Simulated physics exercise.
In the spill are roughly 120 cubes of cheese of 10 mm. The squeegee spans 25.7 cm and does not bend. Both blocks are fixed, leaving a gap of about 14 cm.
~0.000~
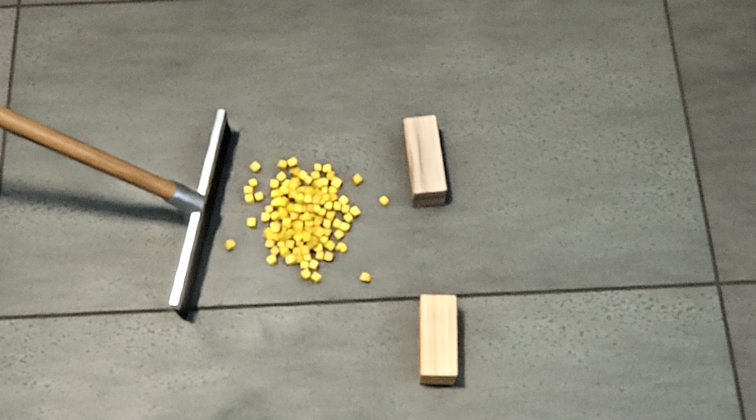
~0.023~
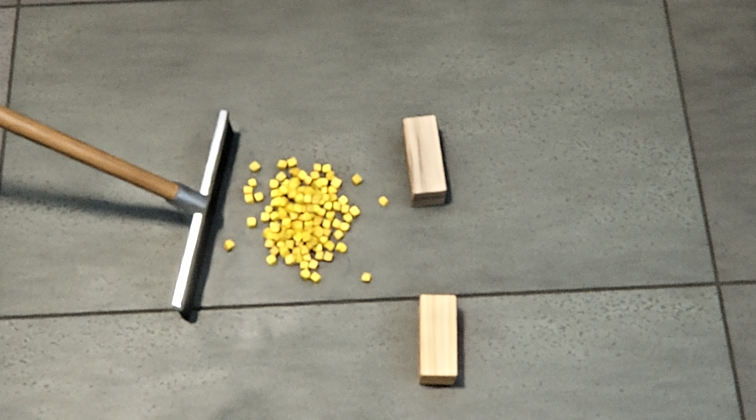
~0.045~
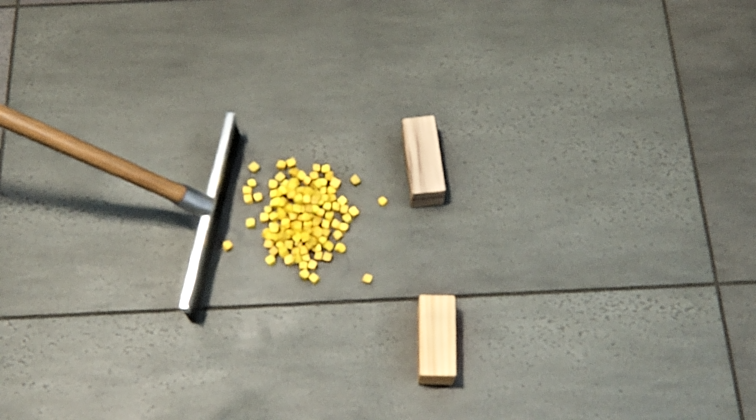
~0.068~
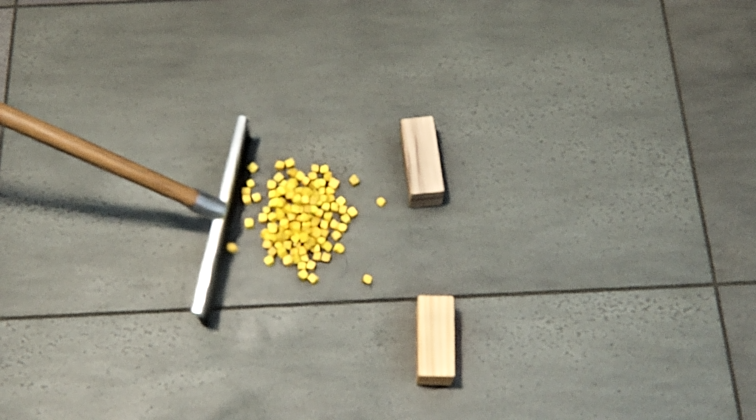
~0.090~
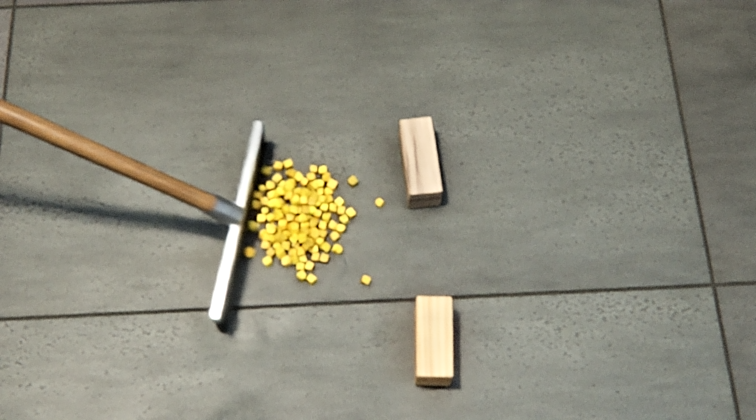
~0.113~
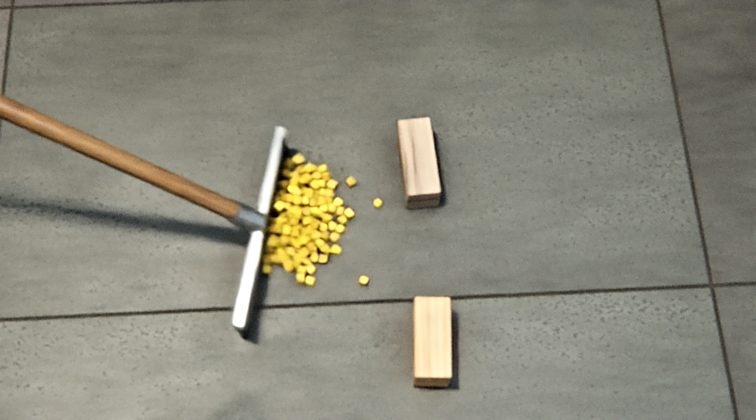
A squeegee with a wooden handle slides a short way right across gray tiles, reaching a loose pile of small yellow cubes and pressing its left side inward, while two wooden blocks stay still to the right.
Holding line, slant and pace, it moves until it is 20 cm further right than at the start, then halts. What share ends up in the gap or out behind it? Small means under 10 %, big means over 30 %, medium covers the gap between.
Big.
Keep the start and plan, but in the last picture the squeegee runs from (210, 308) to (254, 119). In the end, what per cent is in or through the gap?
Through the gap: 20 per cent.
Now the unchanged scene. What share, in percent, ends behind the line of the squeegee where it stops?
5 %.
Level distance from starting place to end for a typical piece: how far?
It works out at about 20 centimetres.
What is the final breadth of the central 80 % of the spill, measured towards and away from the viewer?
About 24 cm.
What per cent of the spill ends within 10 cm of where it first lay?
Roughly 10 percent.
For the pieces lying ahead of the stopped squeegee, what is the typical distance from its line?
Distance: Around 11 cm.
Then, at 0.23 s, squeegee 21 cm from its start, spill 20 cm wide; in or through the gap 10 %, held up before the blocks 90 %.
Then, at 0.35 s, squeegee 21 cm from its start, spill 25 cm wide; in or through the gap 55 %, held up before the blocks 45 %.
Then, at 0.46 s, squeegee 21 cm from its start, spill 27 cm wide; in or through the gap 55 %, held up before the blocks 40 %.
In the end, at 1.7 s, in or through the gap 55 %, round the near block 5 %, round the far block 0 %, held up before the blocks 40 %.
